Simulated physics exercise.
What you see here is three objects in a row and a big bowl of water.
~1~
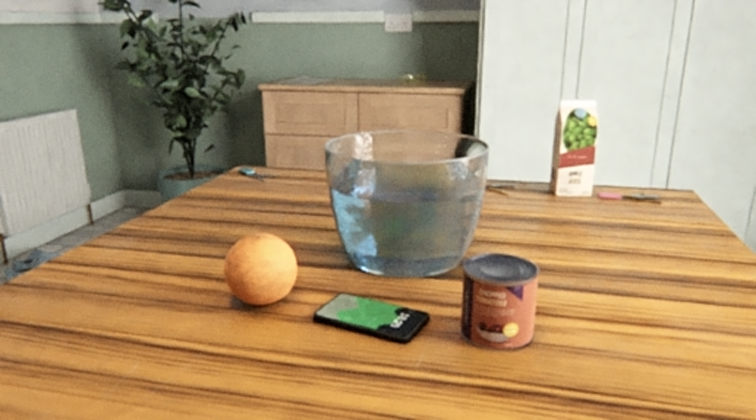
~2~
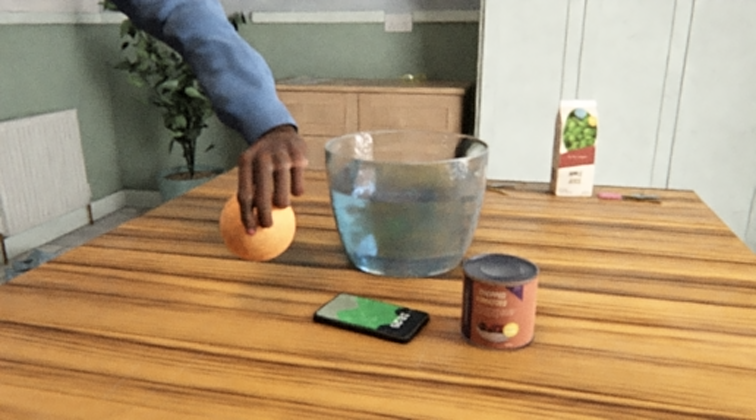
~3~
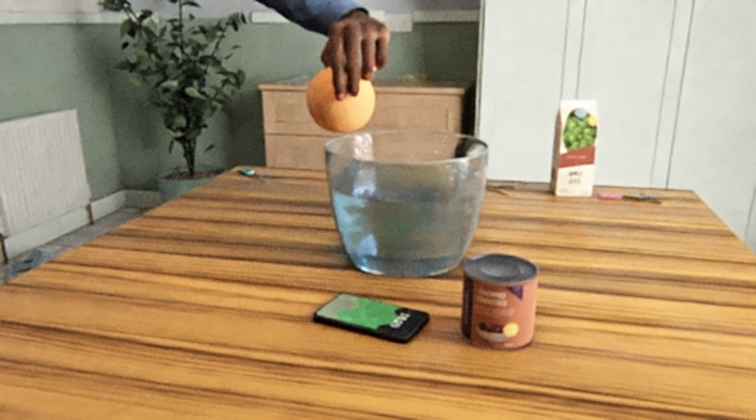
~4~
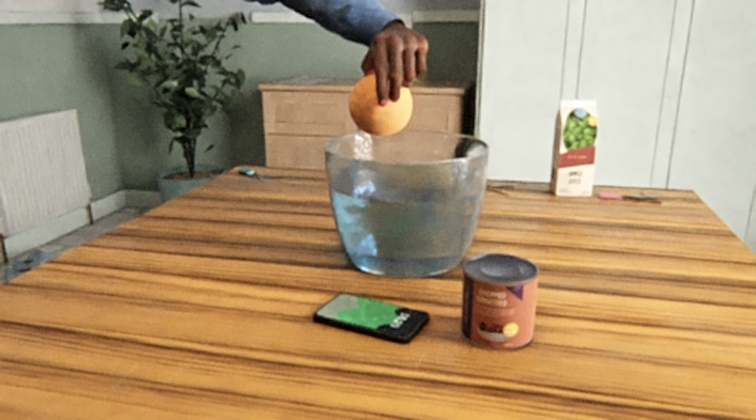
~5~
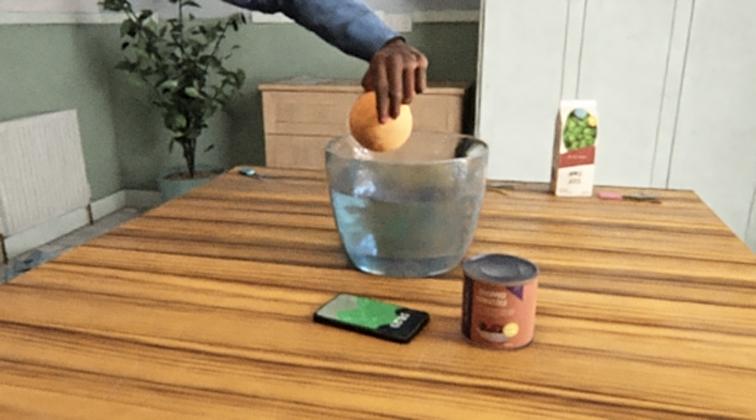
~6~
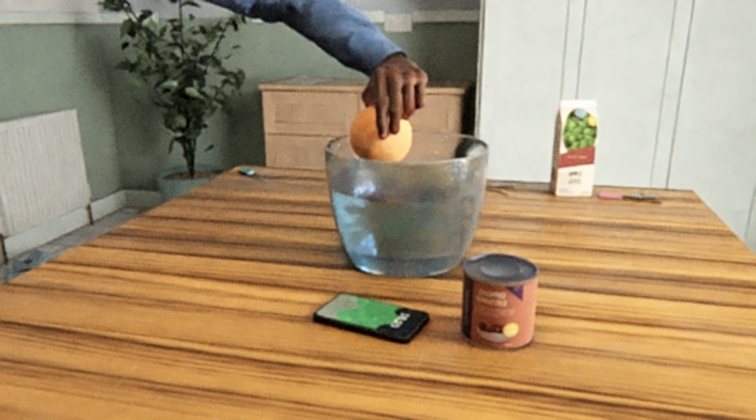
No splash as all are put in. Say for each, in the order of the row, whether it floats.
Afloat; under; under.
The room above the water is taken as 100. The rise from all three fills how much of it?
About 38 percent.
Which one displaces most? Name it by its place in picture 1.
Result: The rightmost of the three.
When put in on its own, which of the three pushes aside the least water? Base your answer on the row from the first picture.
Go with the piece in the centre.
A moment on, the orange stays afloat.
Further on, the phone drops to the bottom.
When it is over, the tin of food drops to the bottom; afloat, orange.
